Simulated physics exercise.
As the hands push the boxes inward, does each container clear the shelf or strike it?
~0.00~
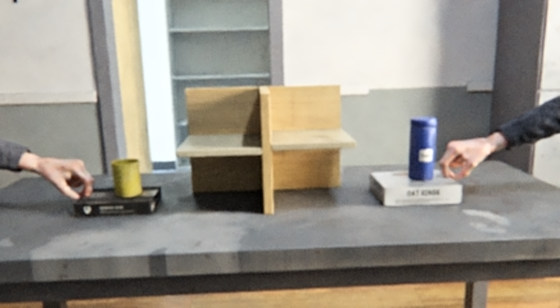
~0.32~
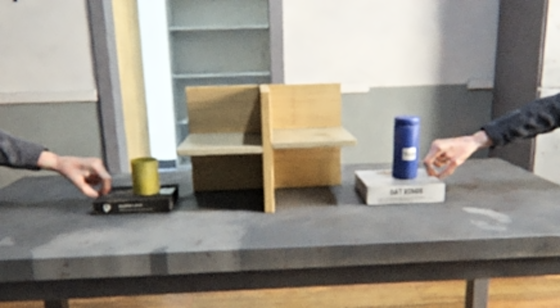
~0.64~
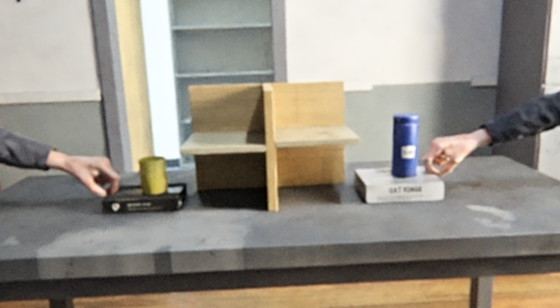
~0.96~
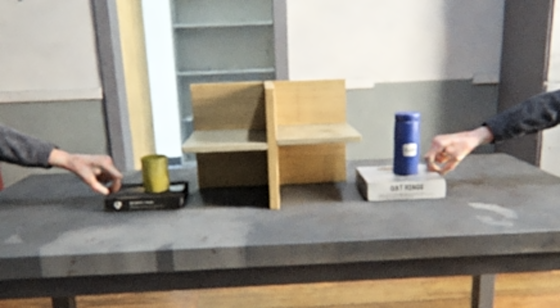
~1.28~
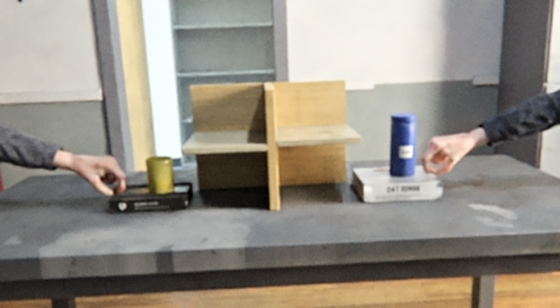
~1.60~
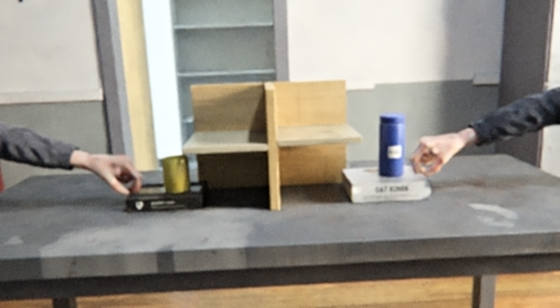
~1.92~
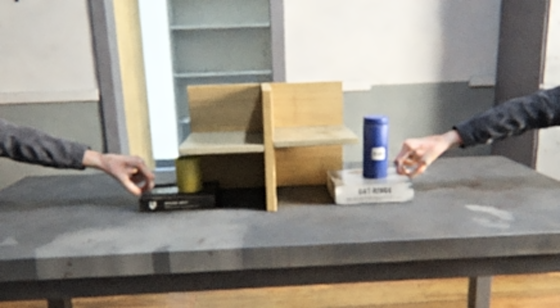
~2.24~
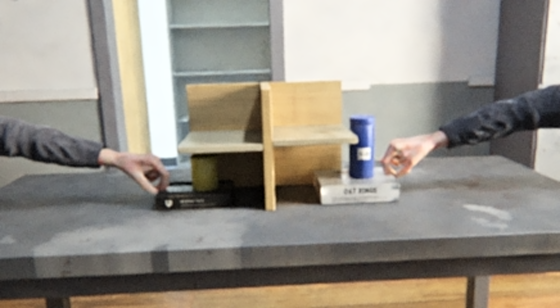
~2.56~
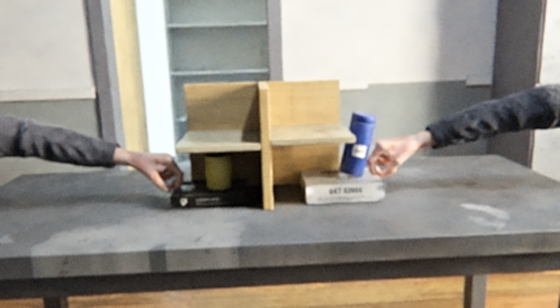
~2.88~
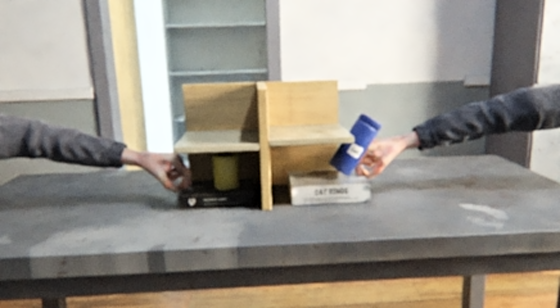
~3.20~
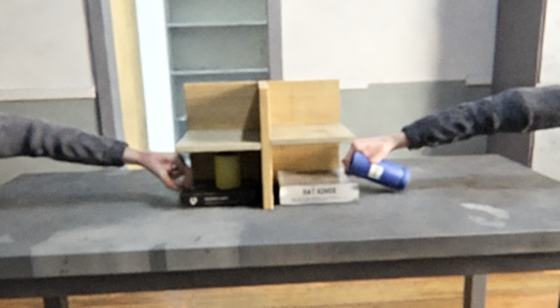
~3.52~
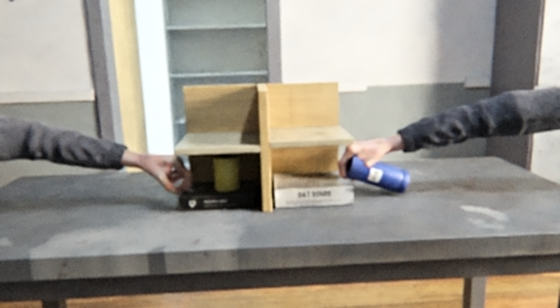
The yellow beaker clears the shelf and rides in upright, while the taller blue jar strikes the shelf and ends up on its side.
